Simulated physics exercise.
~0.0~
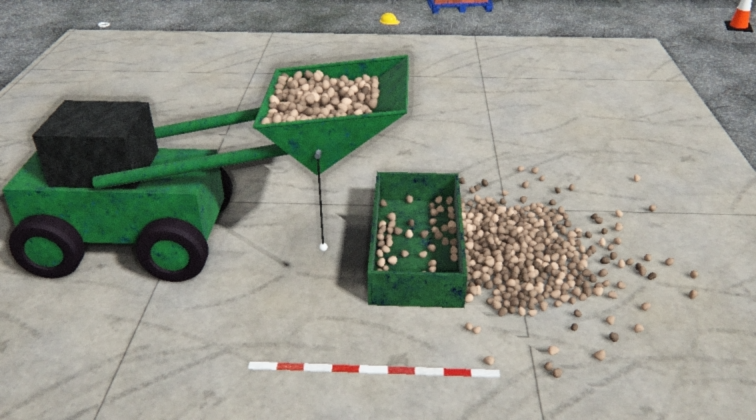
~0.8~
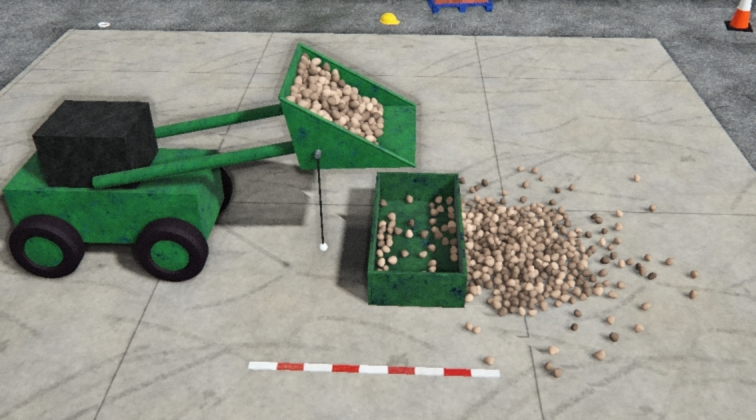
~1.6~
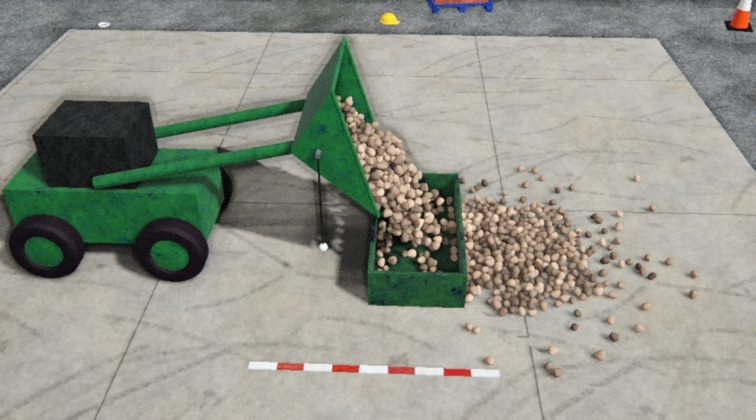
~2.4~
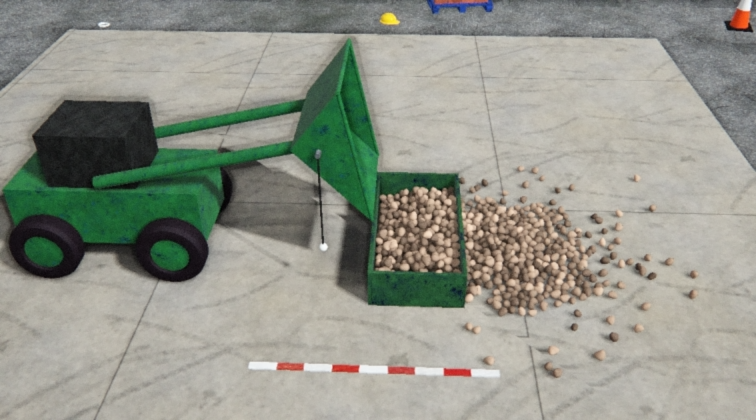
A green loader with a raised bucket full of round brown stones tipped it forward to the right and poured them into a green bin beside a loose pile, leaving the bin well filled and the bucket empty, still tilted down.
